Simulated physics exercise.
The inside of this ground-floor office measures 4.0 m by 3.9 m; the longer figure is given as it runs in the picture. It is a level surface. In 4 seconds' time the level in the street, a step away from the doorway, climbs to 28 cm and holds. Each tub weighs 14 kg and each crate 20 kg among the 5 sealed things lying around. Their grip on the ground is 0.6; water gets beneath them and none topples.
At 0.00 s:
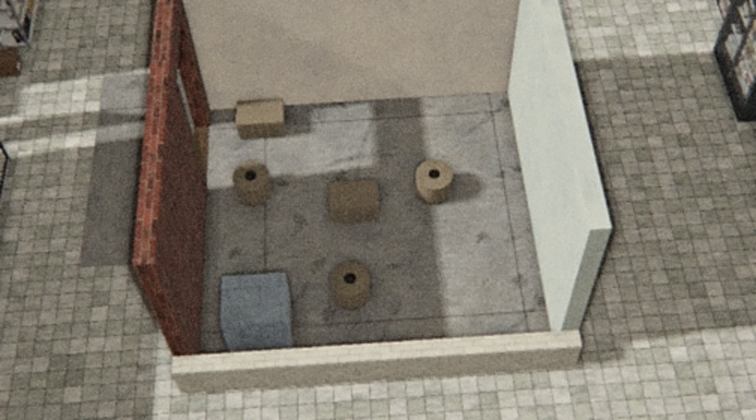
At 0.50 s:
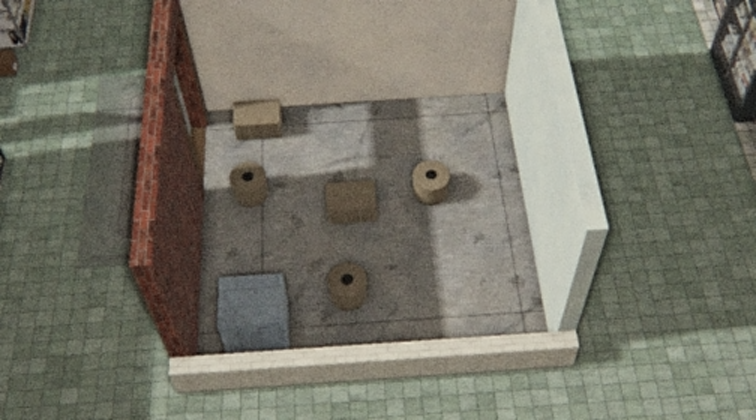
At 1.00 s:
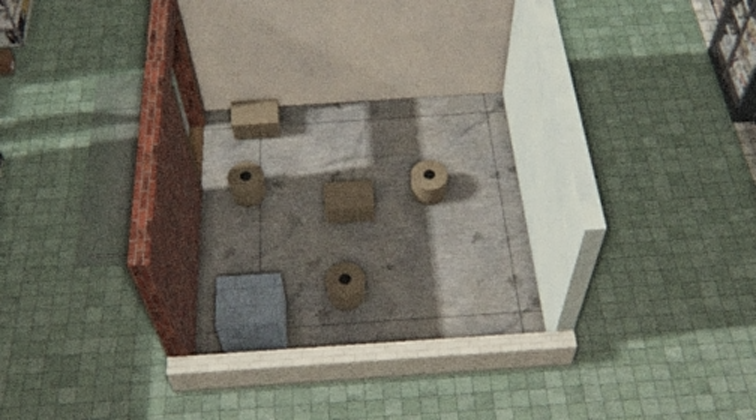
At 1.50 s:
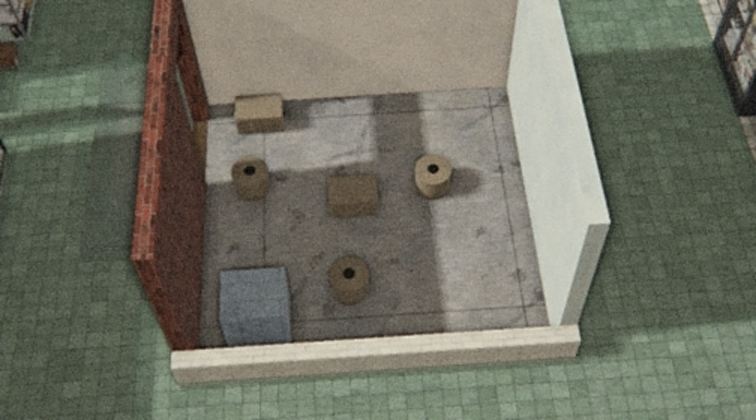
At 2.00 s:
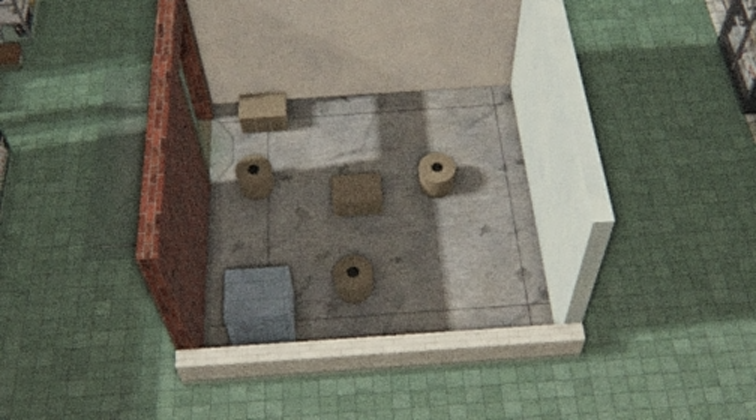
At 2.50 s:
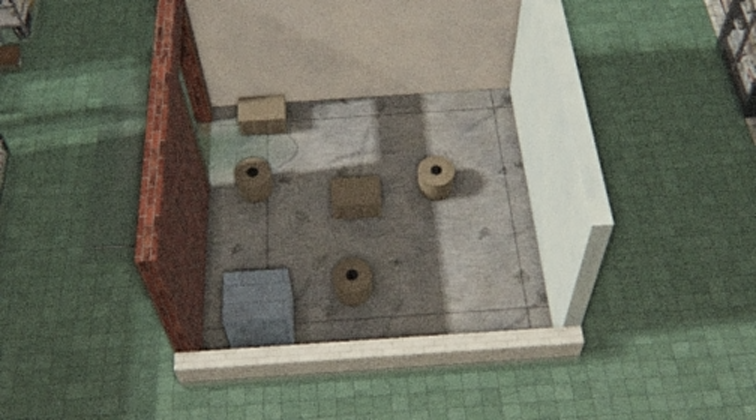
The video shows a roofless room holding brown tubs, boxes and a grey block, as the grey paving outside turns green with water; later a small, faint patch spreads inside by the left brick wall, while the objects stay put.
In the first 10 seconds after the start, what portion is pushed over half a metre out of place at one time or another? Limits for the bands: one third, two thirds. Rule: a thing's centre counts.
Band: Middle, one third to two thirds.
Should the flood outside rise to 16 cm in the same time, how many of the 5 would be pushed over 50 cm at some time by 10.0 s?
Result: 1.
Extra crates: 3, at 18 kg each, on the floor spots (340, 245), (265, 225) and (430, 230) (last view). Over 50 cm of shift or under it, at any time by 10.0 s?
In the same order as the question: Not as far, not as far, farther.
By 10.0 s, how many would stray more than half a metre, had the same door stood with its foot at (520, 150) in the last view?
4.
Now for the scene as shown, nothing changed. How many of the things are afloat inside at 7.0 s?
Just then, the number is 1.
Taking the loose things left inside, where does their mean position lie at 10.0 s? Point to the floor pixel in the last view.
Mean position approx. (373, 270).
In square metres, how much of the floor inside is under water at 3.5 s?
Close to 3.0 m2, I'd say.
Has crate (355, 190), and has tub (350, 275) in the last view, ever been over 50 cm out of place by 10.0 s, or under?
Taking them in turn, I'd say smaller and smaller.
After 3.5 s 0 of 5 are over 50 cm from their spots; 0 afloat.
After 4.5 s 1 of 5 are over 50 cm from their spots; 0 afloat.
After 7.0 s 2 of 5 are over 50 cm from their spots; 1 afloat.
After 10.0 s 2 of 5 are over 50 cm from their spots, and 2 have been at some point; 2 afloat.
